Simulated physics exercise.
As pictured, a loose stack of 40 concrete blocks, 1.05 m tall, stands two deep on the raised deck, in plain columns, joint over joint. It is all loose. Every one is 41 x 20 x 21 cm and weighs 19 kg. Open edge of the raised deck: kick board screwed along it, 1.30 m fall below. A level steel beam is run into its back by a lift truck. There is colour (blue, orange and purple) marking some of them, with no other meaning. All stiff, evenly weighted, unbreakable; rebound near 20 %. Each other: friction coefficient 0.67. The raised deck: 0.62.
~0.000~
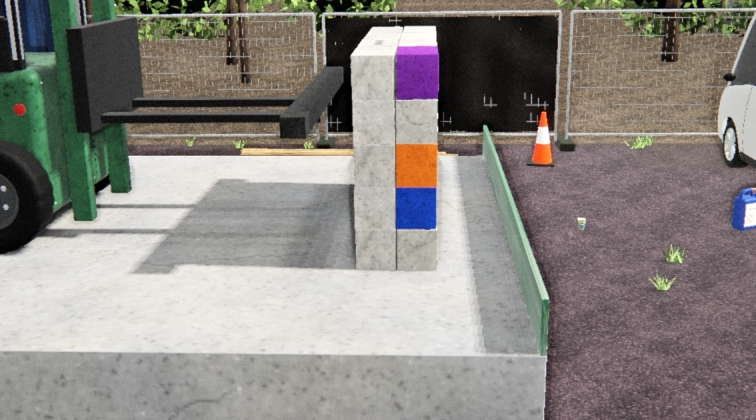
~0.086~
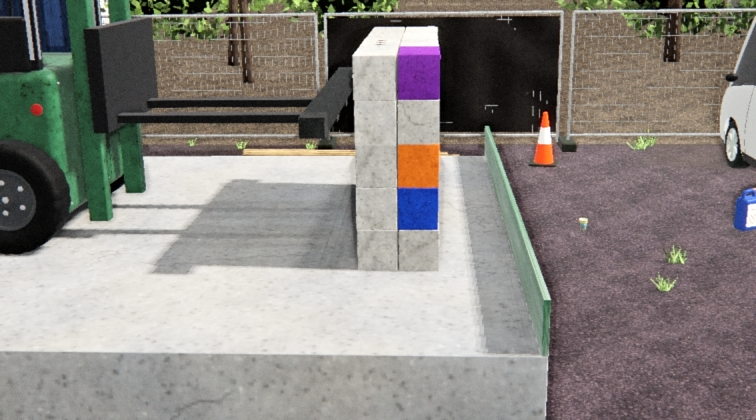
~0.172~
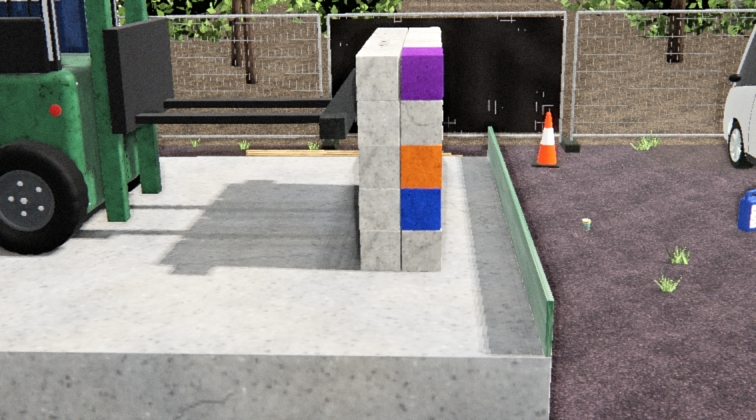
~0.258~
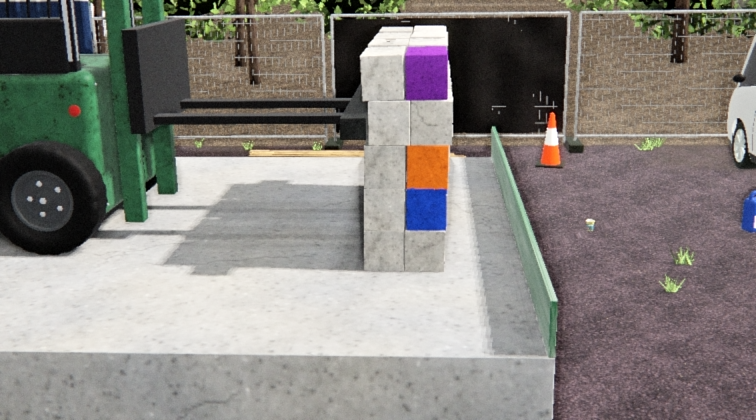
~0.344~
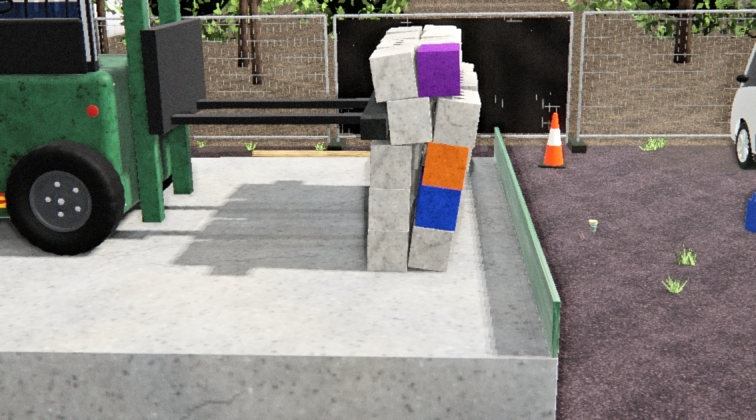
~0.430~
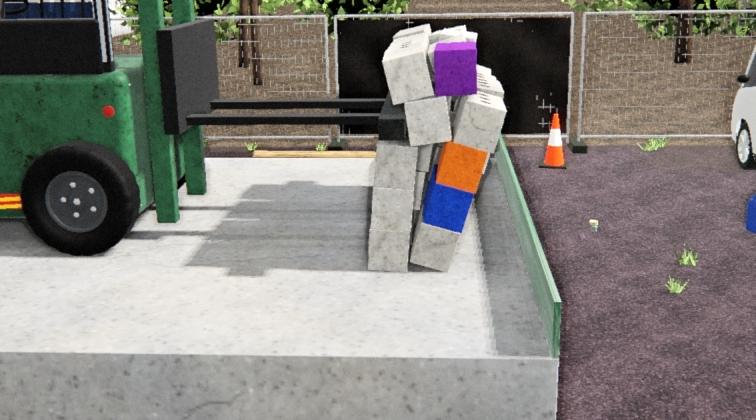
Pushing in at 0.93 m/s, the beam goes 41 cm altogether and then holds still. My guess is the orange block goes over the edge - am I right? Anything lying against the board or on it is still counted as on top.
Yes, it goes over.
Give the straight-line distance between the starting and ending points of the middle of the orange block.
Roughly 200 centimetres.
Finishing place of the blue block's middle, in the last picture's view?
Around (502, 244).
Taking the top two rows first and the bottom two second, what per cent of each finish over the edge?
90% and 0%.
Around 0.58 s, none of the 40 blocks over the edge, 38 disturbed; orange block tipped 28°; blue block tipped 27°.
Around 0.92 s, 2 of the 40 blocks over the edge; orange block on its side; purple block on its side.
Around 1.48 s, 16 of the 40 blocks over the edge; orange block on its side; blue block on its side.
Finally (2.0 s), 18 of the 40 blocks over the edge; orange block on its side; blue block on its side; purple block tipped 51°, 2.02 m lower. Seen by the last camera, middles, blue block near (502, 244).
